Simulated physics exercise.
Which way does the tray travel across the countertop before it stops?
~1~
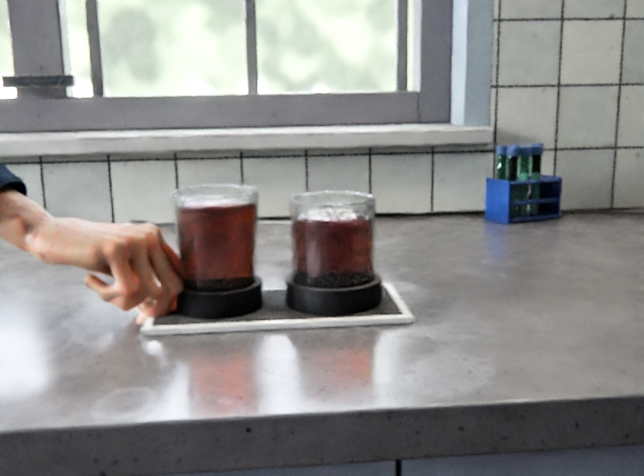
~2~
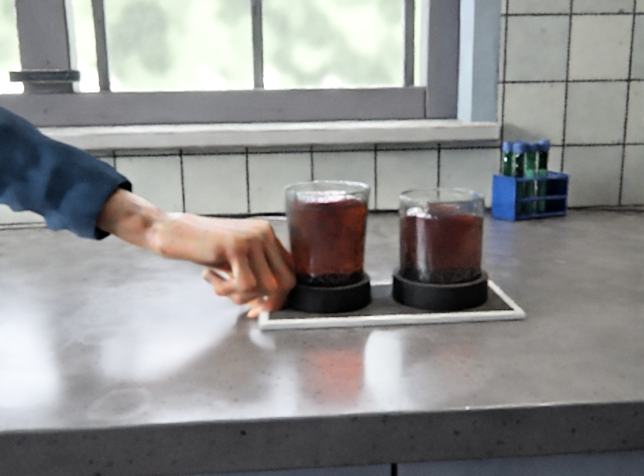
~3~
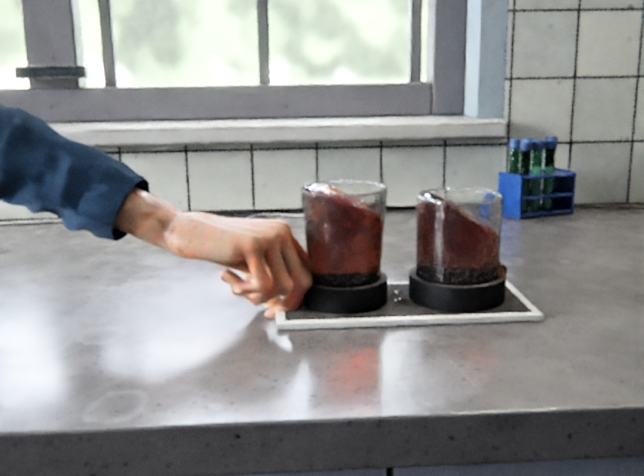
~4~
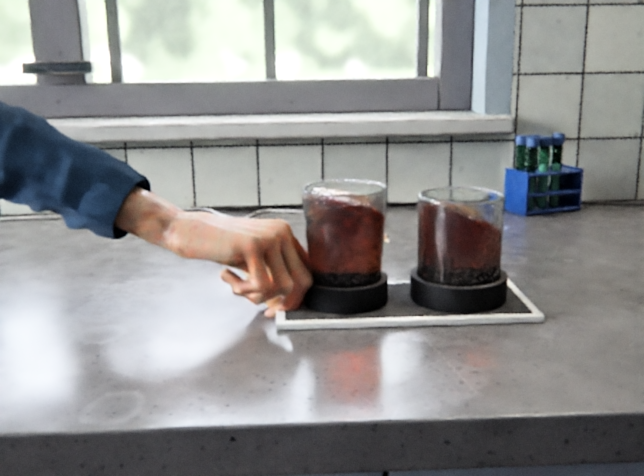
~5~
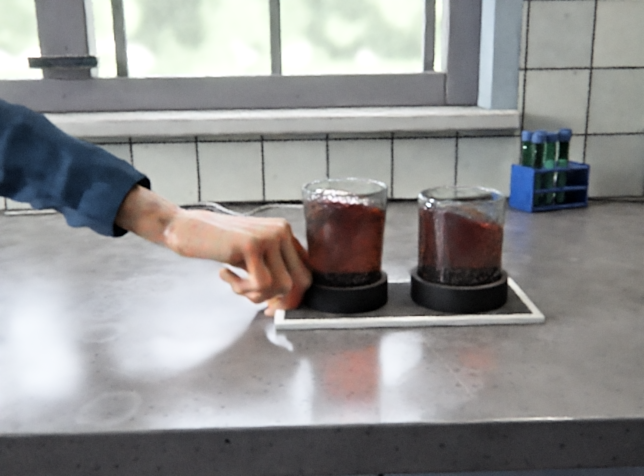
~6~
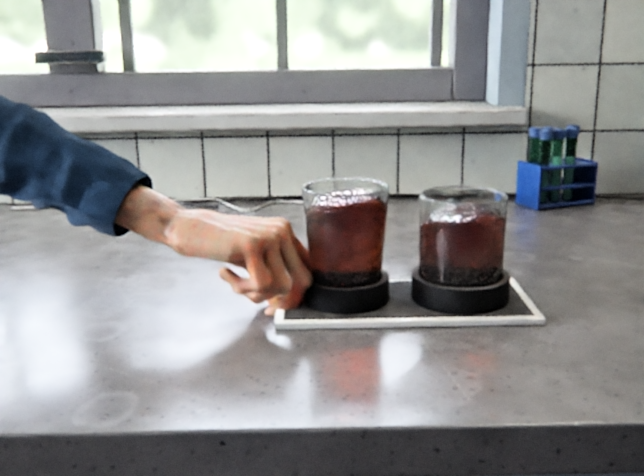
The tray travels to the right, with the hand at its left end.
